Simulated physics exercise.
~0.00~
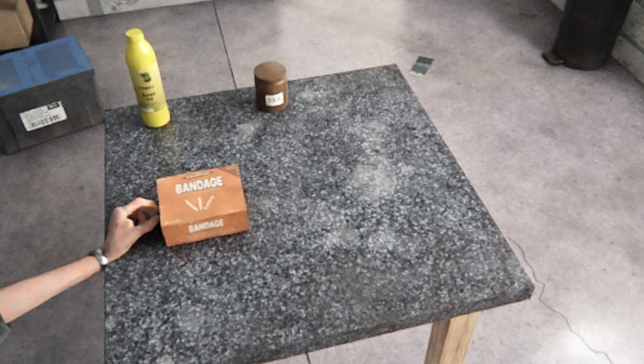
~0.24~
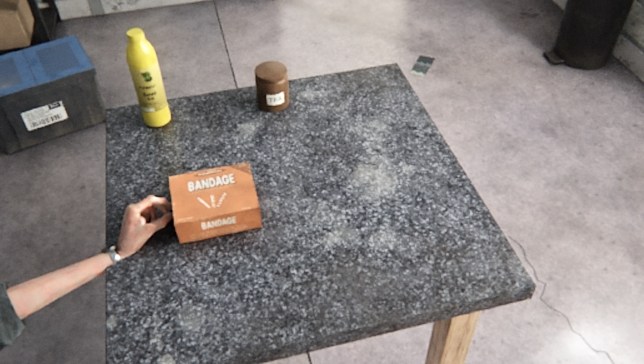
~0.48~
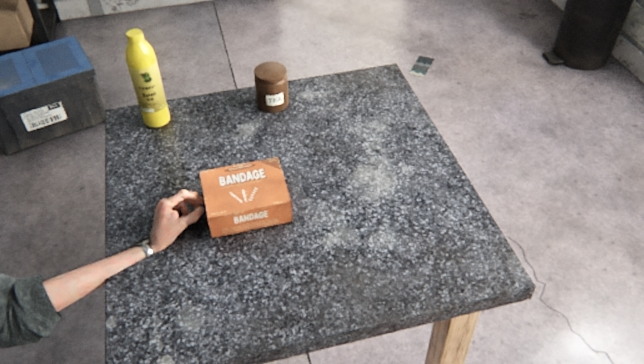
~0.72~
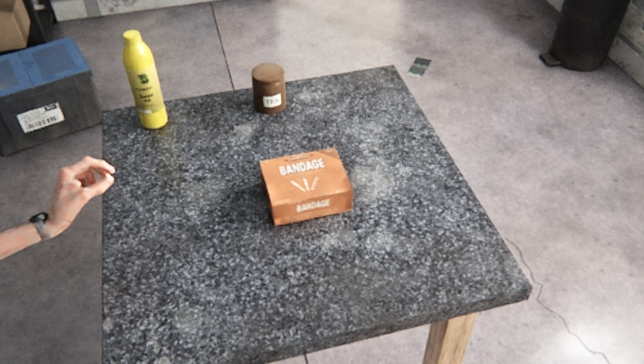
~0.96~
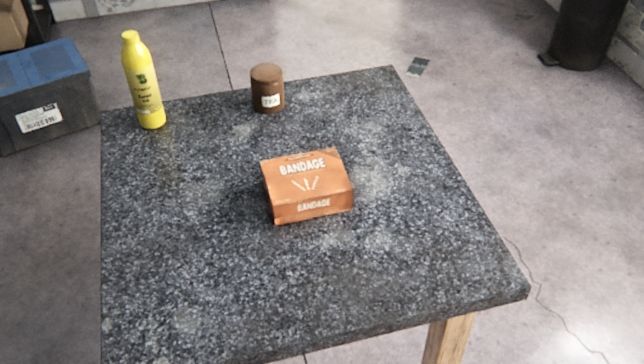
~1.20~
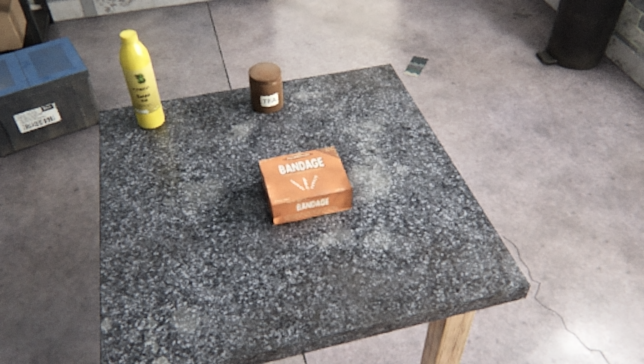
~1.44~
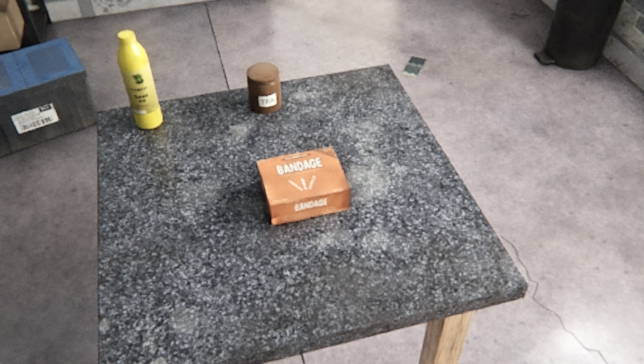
An orange bandage box was pushed to the right across a dark speckled table by a hand, which then let go and drew back, leaving the box resting near the middle while a yellow bottle and brown jar stayed in place behind it.
